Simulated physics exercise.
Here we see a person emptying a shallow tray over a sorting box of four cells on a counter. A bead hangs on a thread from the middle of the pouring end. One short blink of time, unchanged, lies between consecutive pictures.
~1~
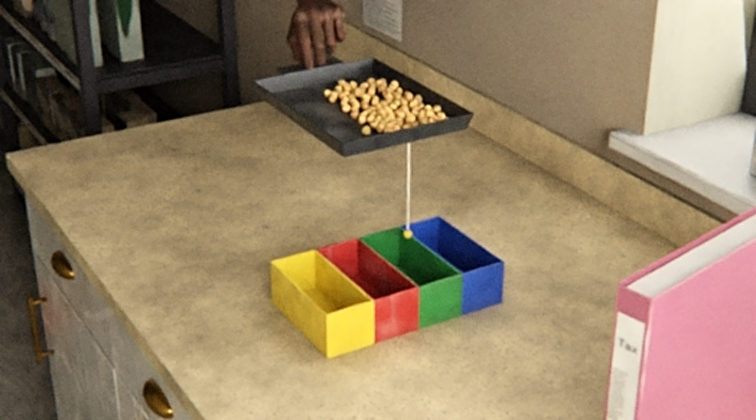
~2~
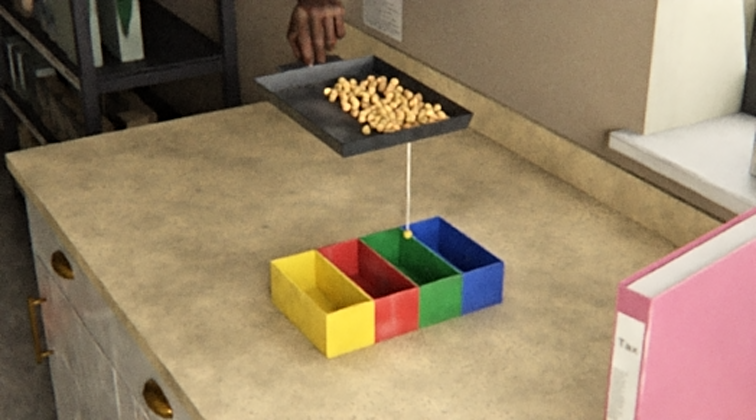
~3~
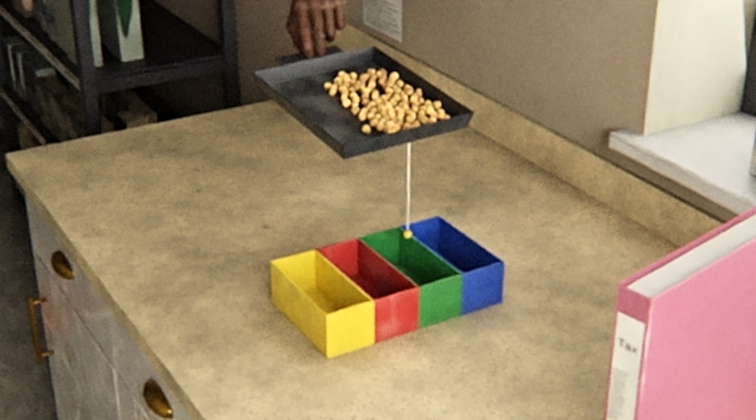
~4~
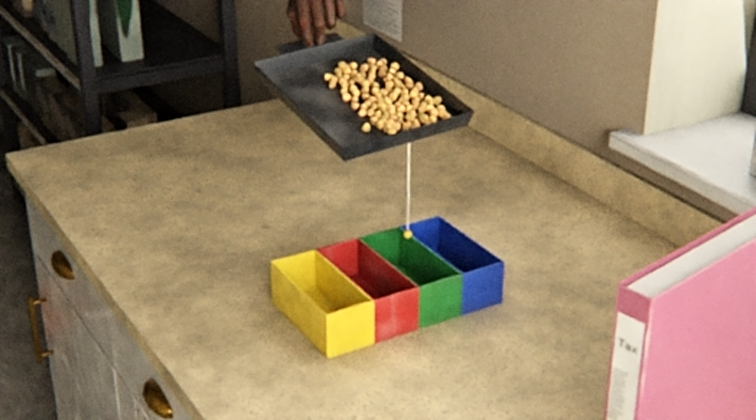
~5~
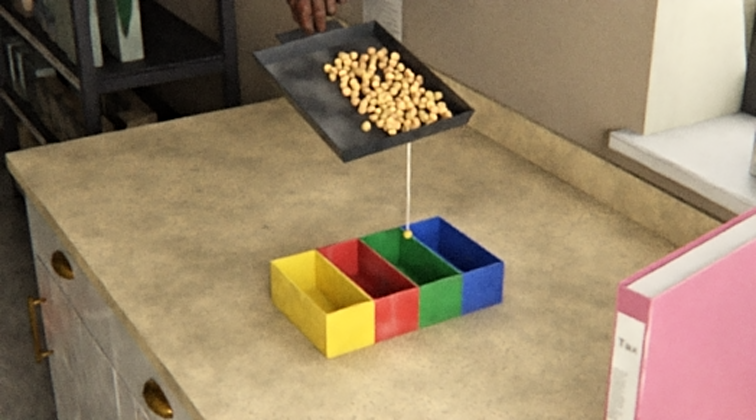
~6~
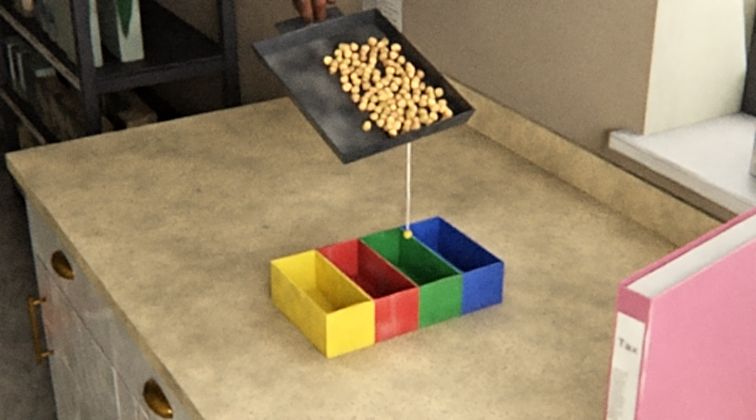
The footage shows a hand holding a dark shallow tray of small tan pieces above a yellow, red, green and blue sorting box, gradually raising the tray's far side so it slants more steeply while the box stays still.
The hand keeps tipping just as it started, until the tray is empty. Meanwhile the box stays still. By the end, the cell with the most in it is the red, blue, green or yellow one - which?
The red one.
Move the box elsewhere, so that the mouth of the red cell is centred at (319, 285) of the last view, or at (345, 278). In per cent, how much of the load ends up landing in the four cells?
Try 1: Some 90 %; try 2: Some 100 %.
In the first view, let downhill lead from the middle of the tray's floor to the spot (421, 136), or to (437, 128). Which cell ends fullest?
So the first one goes to blue and the second to that blue cell.
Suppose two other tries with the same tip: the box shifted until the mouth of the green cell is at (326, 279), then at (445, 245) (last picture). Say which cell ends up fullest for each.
First try: That blue cell. Second try: The yellow cell.
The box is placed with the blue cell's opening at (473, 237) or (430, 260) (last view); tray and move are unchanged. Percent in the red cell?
I'd expect some 40 percent, and then some 20 percent.
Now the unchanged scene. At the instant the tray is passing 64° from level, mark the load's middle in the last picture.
The load's middle is around (385, 117).
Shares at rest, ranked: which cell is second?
That would be that green cell.
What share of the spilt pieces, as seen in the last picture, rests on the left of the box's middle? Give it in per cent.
Left fraction: Around 0 per cent.
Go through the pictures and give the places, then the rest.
The first frame shows corners of the pouring end (344, 140) and (467, 113), level; middle of the load (387, 110), dried chickpeas; bead on its thread (408, 234); yellow cell (350, 325); red cell (396, 311); green cell (440, 297); blue cell (482, 284).
The second frame shows corners of the pouring end (344, 141) and (467, 112), level; middle of the load (387, 108).
The third frame shows corners of the pouring end (344, 143) and (468, 111), tipped barely, lowest at the left corner; middle of the load (387, 105).
The fourth frame shows corners of the pouring end (344, 145) and (468, 110), tipped a little, lowest at the left corner; middle of the load (387, 100).
The fifth frame shows corners of the pouring end (345, 148) and (469, 109), tipped a little, lowest at the left corner; middle of the load (387, 95).
The sixth frame shows corners of the pouring end (345, 151) and (469, 108), tipped clearly, lowest at the left corner; middle of the load (388, 91); yellow cell (350, 325); red cell (396, 311); green cell (440, 297); blue cell (482, 284).
Just after the last frame, tray tipped steeply; every one on the tray.
A moment on, tray tipped past a quarter turn; almost all on the tray; just a few in the yellow cell; just a few in the red cell; about a tenth falling or outside the box.
Further on, tray tipped past a quarter turn; roughly half in the red cell; roughly a third in the green cell; about a tenth in the yellow cell; just a few in the blue cell; about a tenth falling or outside the box.
When it is over, tray tipped past a quarter turn; roughly half in the red cell; roughly a third in the green cell; about a tenth in the yellow cell; just a few in the blue cell; about a tenth outside the box.
